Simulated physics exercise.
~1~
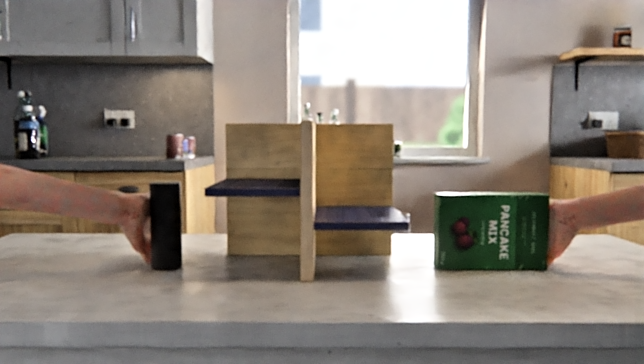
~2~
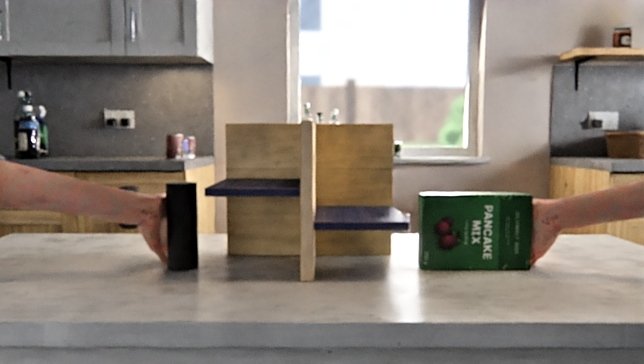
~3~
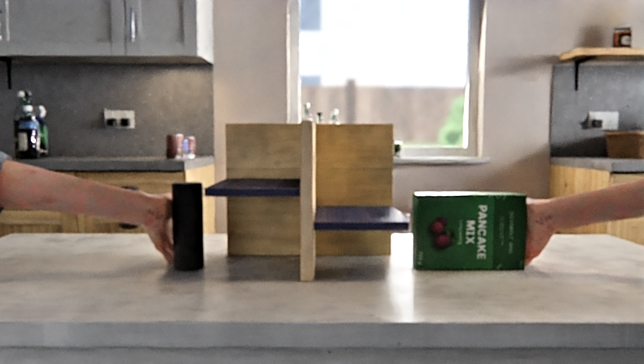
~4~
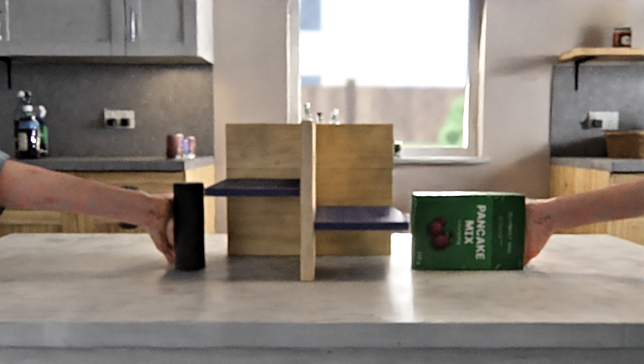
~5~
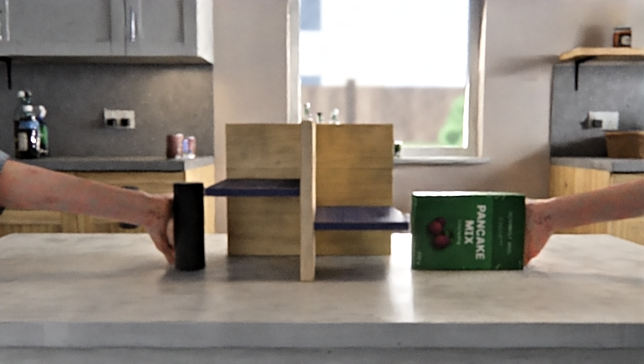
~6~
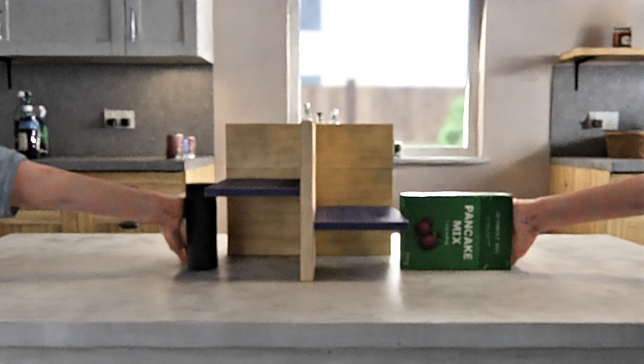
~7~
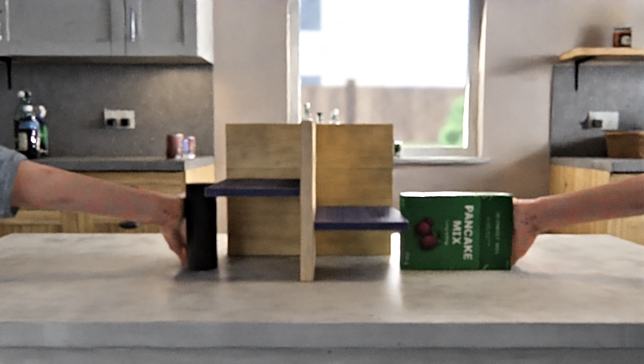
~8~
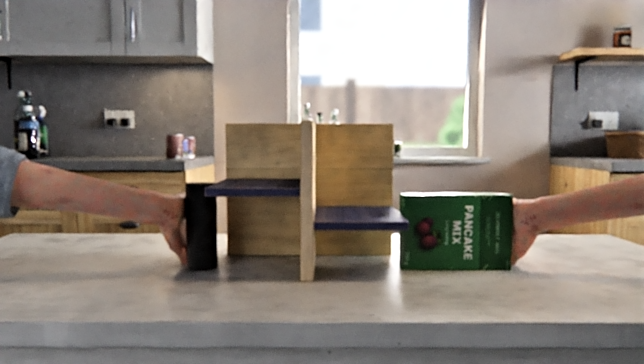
In a home kitchen, seen straight on from a still viewpoint across a pale countertop, a wooden rack with a dark purple shelf on each side stands in the middle, the left shelf higher than the right. A hand at left holds an upright black candle, while a hand at right holds a green pancake mix packet lying on its side. Both hands slide their items inward toward the rack, then pause just short of it. They push a little farther, and each item reaches its shelf's outer edge. Both stop there, too tall to pass underneath, with the hands still on them.
